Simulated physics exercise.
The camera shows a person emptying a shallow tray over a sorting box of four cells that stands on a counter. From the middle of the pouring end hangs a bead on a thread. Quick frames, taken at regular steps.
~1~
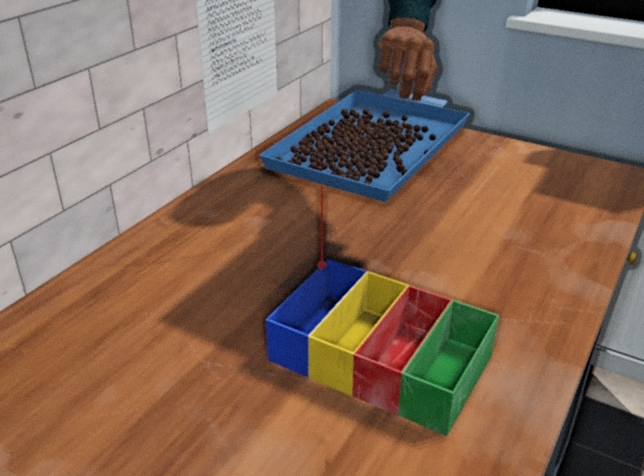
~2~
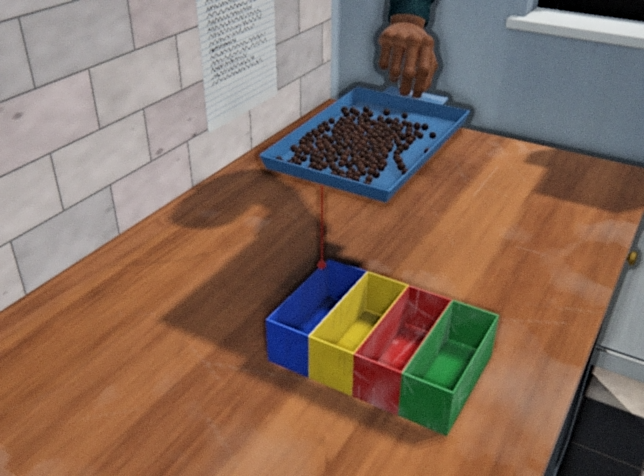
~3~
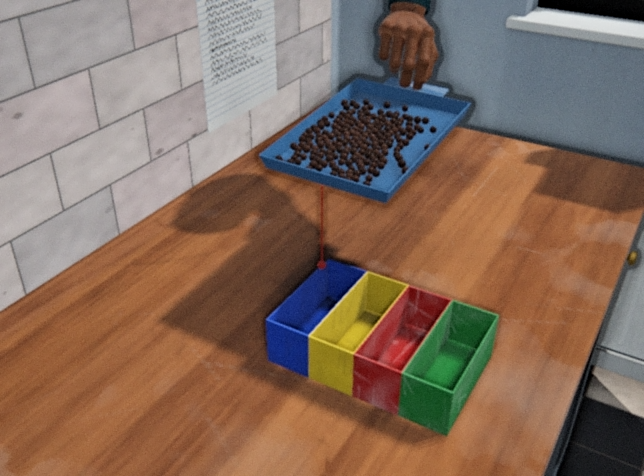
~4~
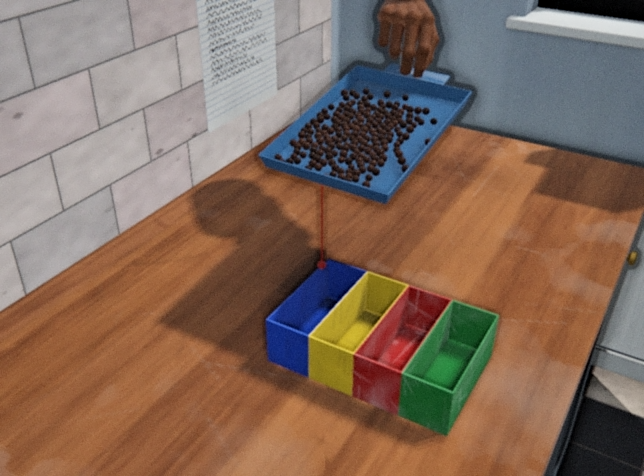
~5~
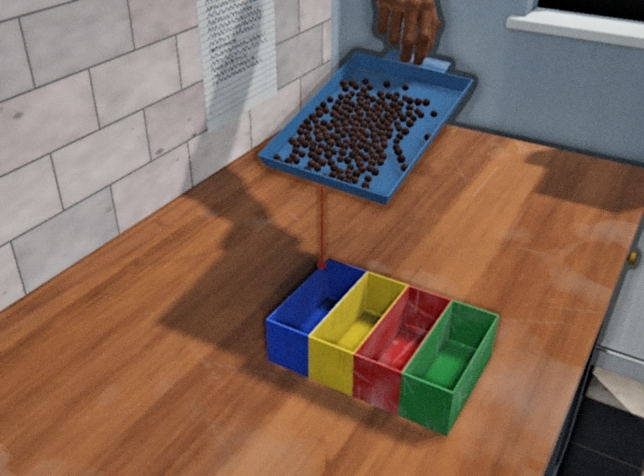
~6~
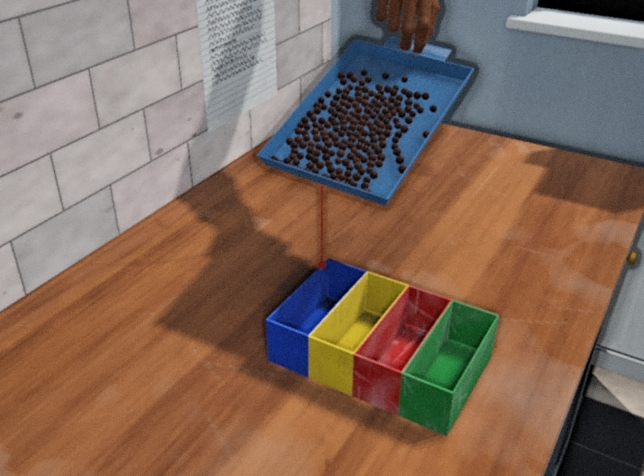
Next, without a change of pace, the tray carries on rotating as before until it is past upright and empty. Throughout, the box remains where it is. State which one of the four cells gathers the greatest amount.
It is the yellow cell.
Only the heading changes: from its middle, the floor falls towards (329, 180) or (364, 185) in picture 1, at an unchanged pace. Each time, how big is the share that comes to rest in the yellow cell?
Shares, approx.: 20 %, then 60 %.
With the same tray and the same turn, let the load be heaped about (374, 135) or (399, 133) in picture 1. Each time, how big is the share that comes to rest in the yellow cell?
Roughly 50 per cent, then 40 per cent.
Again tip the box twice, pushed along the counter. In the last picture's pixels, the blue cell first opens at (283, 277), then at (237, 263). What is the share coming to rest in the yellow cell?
Roughly 30% on the first try and 10% on the second.
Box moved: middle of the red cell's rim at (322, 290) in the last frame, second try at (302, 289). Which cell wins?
The first time it is the green cell, and the second time it is the green cell.
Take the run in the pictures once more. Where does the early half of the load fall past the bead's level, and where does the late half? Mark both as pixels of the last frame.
The opening part goes through (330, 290); what follows goes through (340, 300).
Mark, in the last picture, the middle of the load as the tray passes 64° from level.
Somewhere about pixel (339, 180).
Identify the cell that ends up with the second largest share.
Next after the leader comes the blue one.
Just after the last frame, tray tipped steeply; the larger part on the tray; just a few in the blue cell; just a few in the yellow cell; just a few in the red cell; roughly a quarter falling or outside the box.
A moment on, tray tipped past a quarter turn; just a few on the tray; roughly a third in the yellow cell; roughly a quarter in the blue cell; about a tenth in the red cell; just a few in the green cell; roughly a quarter falling or outside the box.
Further on, tray tipped past a quarter turn; roughly half in the yellow cell; roughly a quarter in the blue cell; about a tenth in the red cell; just a few in the green cell; roughly a quarter falling or outside the box.
When it is over, tray tipped past a quarter turn; roughly half in the yellow cell; roughly a quarter in the blue cell; about a tenth in the red cell; just a few in the green cell; roughly a quarter outside the box.
